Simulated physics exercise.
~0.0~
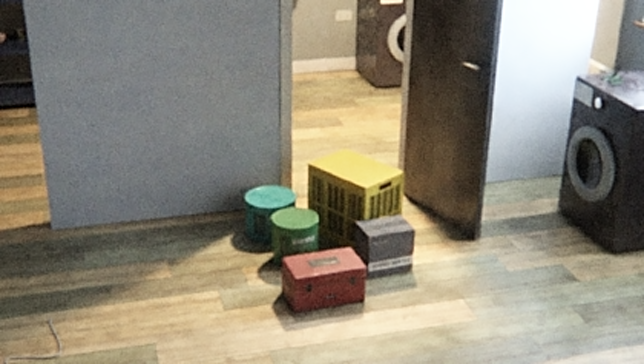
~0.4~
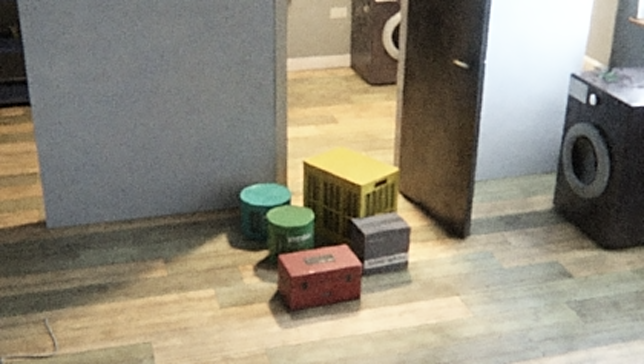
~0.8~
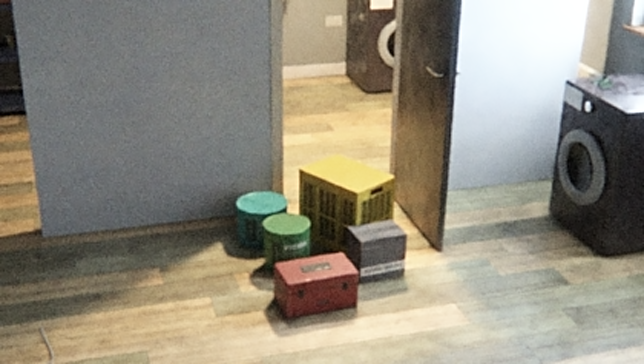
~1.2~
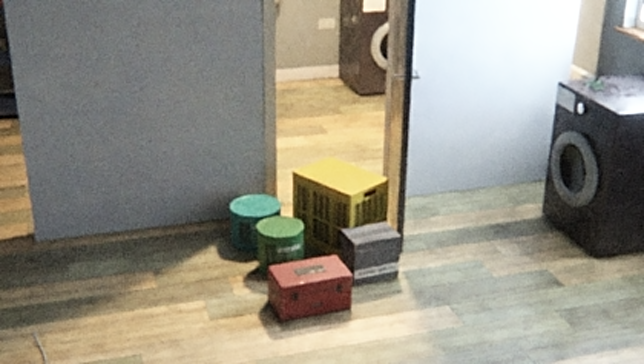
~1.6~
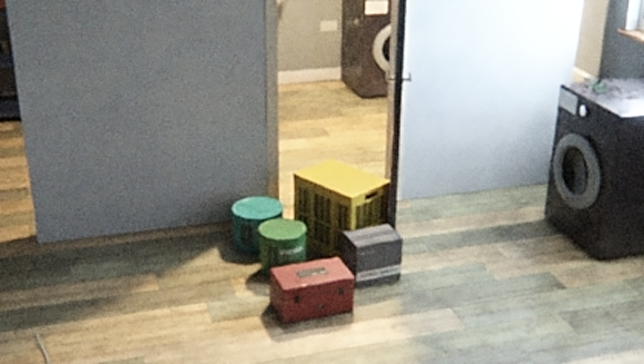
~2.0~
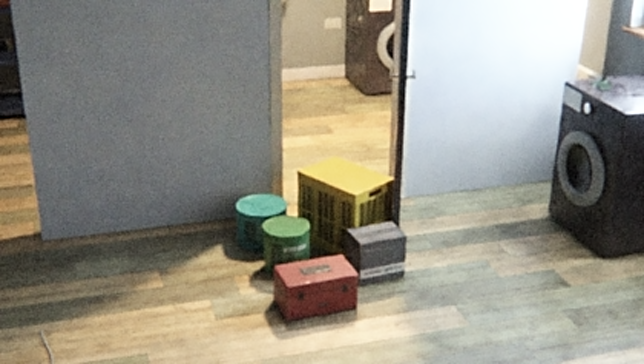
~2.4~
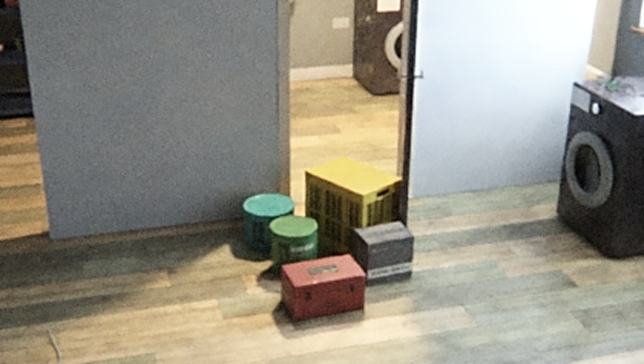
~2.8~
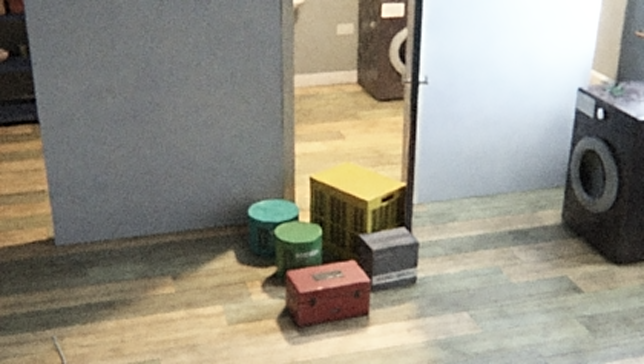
Dark door swinging partway toward closed beside a yellow crate, pails and boxes, then stopping still wide open near a washing machine.
